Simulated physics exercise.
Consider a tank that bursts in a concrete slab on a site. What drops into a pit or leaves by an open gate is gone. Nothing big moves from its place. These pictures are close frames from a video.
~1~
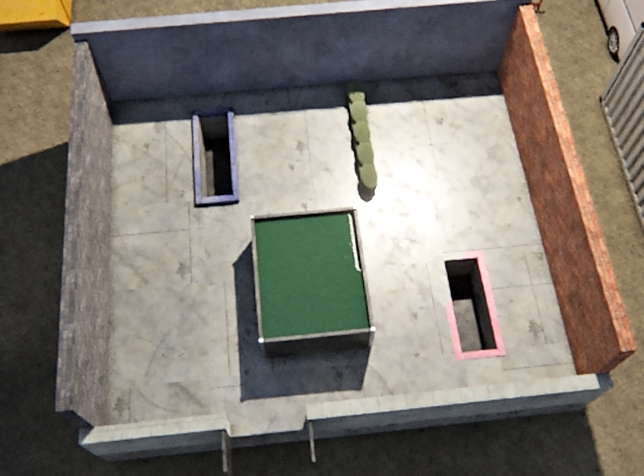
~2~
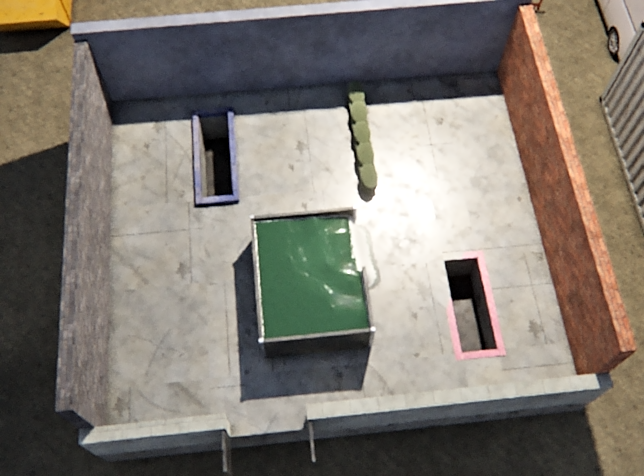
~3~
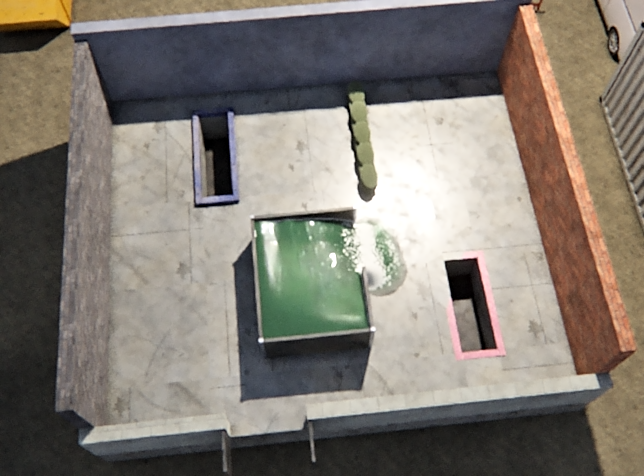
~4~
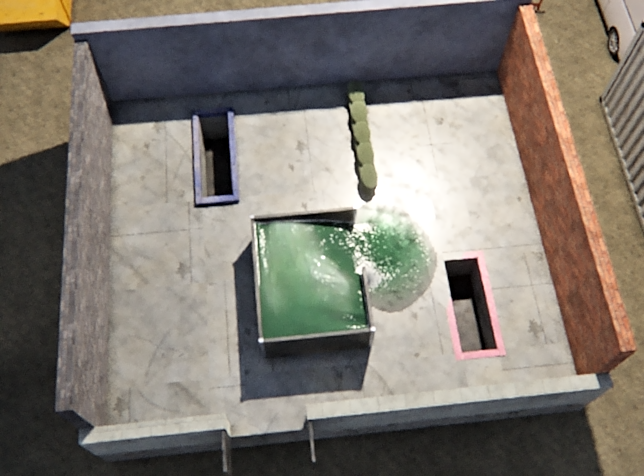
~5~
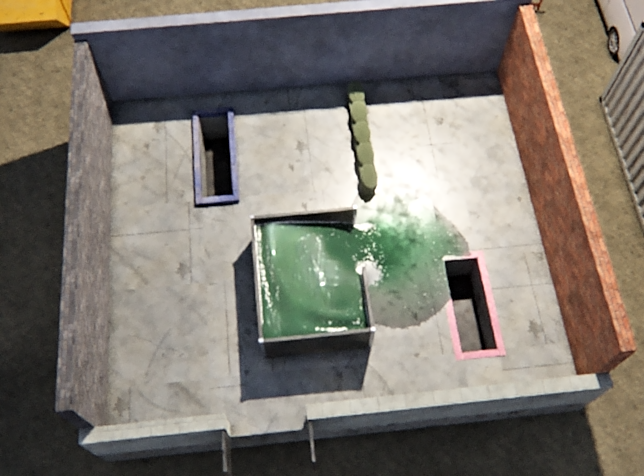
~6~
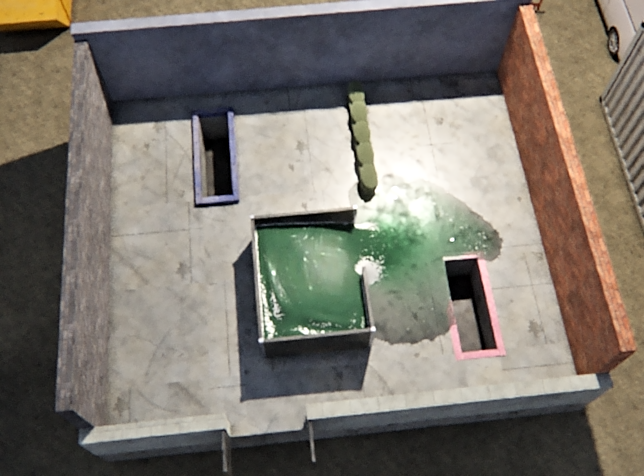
A square tank of green water bursting on its right side, pouring across a walled concrete slab and spreading around a pink-edged pit.
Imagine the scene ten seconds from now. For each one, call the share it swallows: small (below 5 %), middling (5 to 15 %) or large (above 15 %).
Calls: Gate - small; blue pit - small; pink pit - large.
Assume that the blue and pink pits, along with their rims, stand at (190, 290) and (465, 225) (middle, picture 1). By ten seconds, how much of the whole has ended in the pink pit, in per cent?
Parts in a hundred: Pink 60.
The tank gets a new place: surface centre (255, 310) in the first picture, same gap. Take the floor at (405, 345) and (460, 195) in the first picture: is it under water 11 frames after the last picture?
Well, the first one would be soaked, and the second one soaked.
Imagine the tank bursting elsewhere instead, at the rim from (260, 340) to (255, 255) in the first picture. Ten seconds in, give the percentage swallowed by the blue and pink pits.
In per cent: Blue 6, pink 6.
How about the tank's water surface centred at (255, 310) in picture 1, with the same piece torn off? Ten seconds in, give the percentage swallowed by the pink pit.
Parts in a hundred: Pink 45.
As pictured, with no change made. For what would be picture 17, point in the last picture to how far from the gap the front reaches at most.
Close to (491, 78).
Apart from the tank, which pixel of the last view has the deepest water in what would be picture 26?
Deepest point: About (491, 78).
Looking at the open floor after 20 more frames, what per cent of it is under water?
Close to 35 in a hundred, I think.
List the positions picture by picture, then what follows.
Still water in the tank at (310, 273), in the first frame.
The front is at a hidden place, out from the gap at (356, 252), in the second frame.
The front is at (399, 280), out from the gap at (356, 252), in the third frame.
The front is at (433, 264), out from the gap at (356, 253), in the fourth frame.
Water pours out at (356, 253) and has run to (459, 238), in the fifth frame.
Water pours out at (356, 253) and has run to (494, 235), in the sixth frame.
A moment on, water covers 20 % of the floor; the gate 0 %, the blue pit 0 %, the pink pit 6 %.
Next, water covers 30 % of the floor; the gate 0 %, the blue pit 0 %, the pink pit 12 %.
Then, water covers 35 % of the floor; the gate 0 %, the blue pit 0 %, the pink pit 18 %.
Later, water covers 50 % of the floor; the gate 0 %, the blue pit 0 %, the pink pit 26 %.
In the end, water covers 60 % of the floor; the gate 0 %, the blue pit 0 %, the pink pit 37 %.
